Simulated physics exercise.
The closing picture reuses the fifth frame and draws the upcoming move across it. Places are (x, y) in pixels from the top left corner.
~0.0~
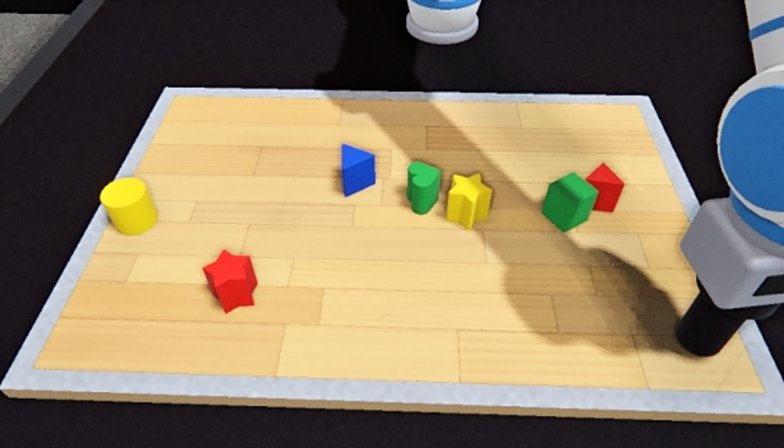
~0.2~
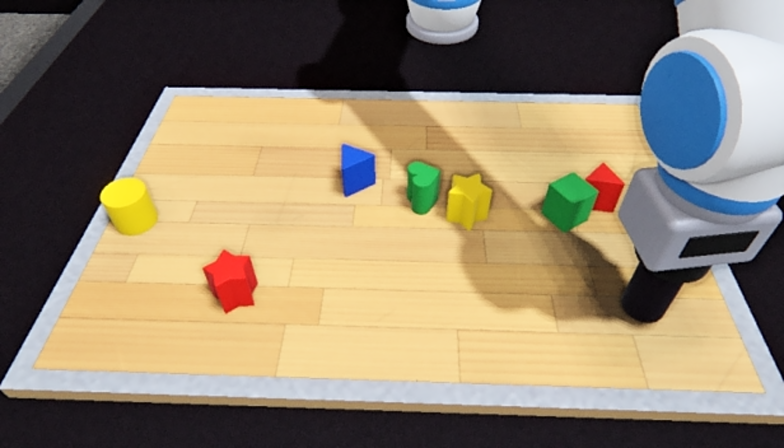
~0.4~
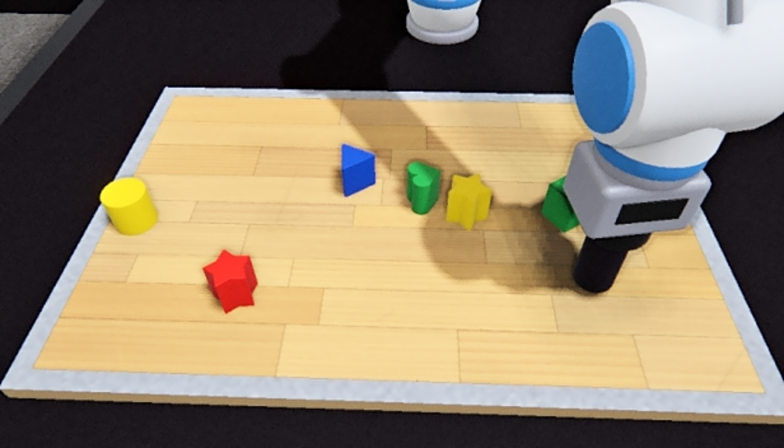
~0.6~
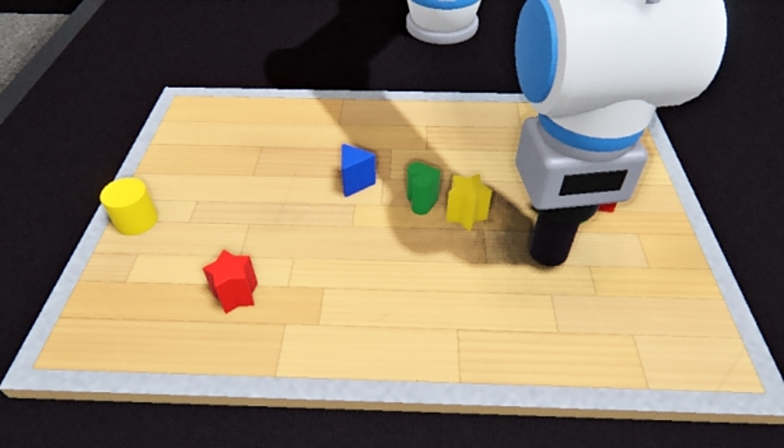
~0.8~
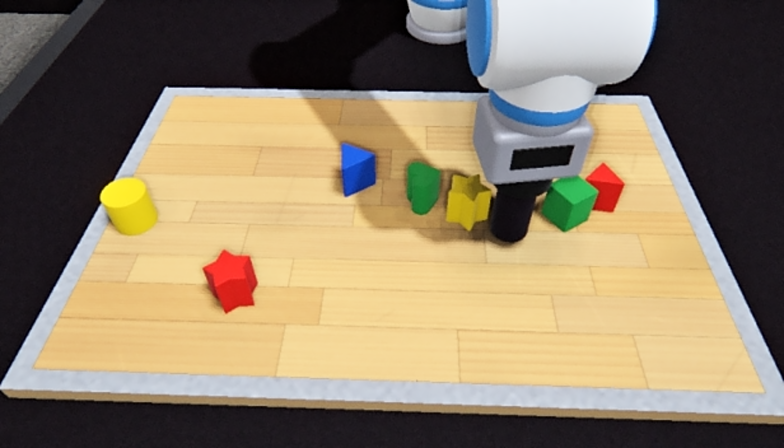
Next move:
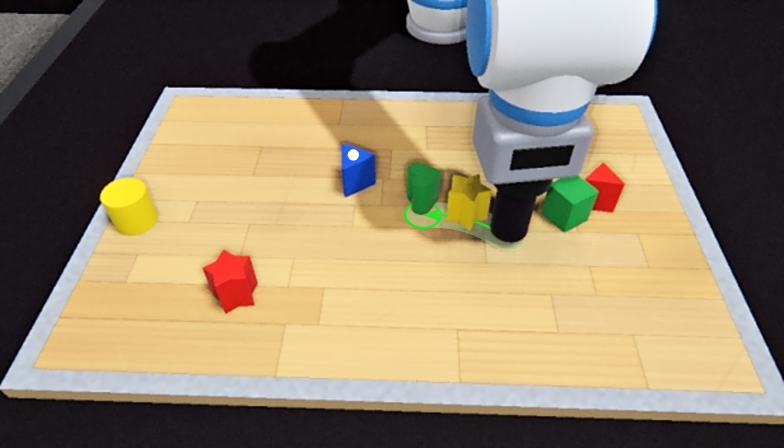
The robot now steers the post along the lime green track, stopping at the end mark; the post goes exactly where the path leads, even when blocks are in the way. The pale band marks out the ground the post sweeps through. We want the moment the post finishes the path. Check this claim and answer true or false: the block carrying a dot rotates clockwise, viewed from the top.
False
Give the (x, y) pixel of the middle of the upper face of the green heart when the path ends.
It should be at (383, 156) by then.
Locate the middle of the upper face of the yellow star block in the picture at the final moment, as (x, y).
It is at (411, 165).
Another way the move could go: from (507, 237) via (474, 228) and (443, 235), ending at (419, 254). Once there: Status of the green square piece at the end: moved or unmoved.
My prediction: It remains in place.
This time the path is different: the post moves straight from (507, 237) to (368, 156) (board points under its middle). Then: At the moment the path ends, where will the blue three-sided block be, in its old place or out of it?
Moved.
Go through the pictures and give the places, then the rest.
In the first frame, post tip at (698, 338); block tops, blue three-sided block at (353, 155); green heart at (423, 173); yellow star block at (470, 186); green square piece at (574, 187).
In the second frame, post at (642, 306); blocks unchanged.
In the third frame, post at (593, 277); blocks unchanged.
In the fourth frame, post at (548, 252); blocks unchanged.
In the fifth frame, post at (509, 229); blue three-sided block at (353, 155); green heart at (423, 173); yellow star block at (470, 186); green square piece at (574, 187).
Path on the board, from (507, 237) via (481, 224) and (452, 216), ending at (423, 215); the dot is on the blue three-sided block.
What follows on the original path. Halfway along, post at (468, 211); green heart at (414, 170), turned 20° anticlockwise; yellow star block at (445, 174).
At the end, post at (423, 207); blue three-sided block at (350, 153), turned 20° anticlockwise; green heart at (383, 156); yellow star block at (411, 165), turned 20° clockwise; green square piece in place.
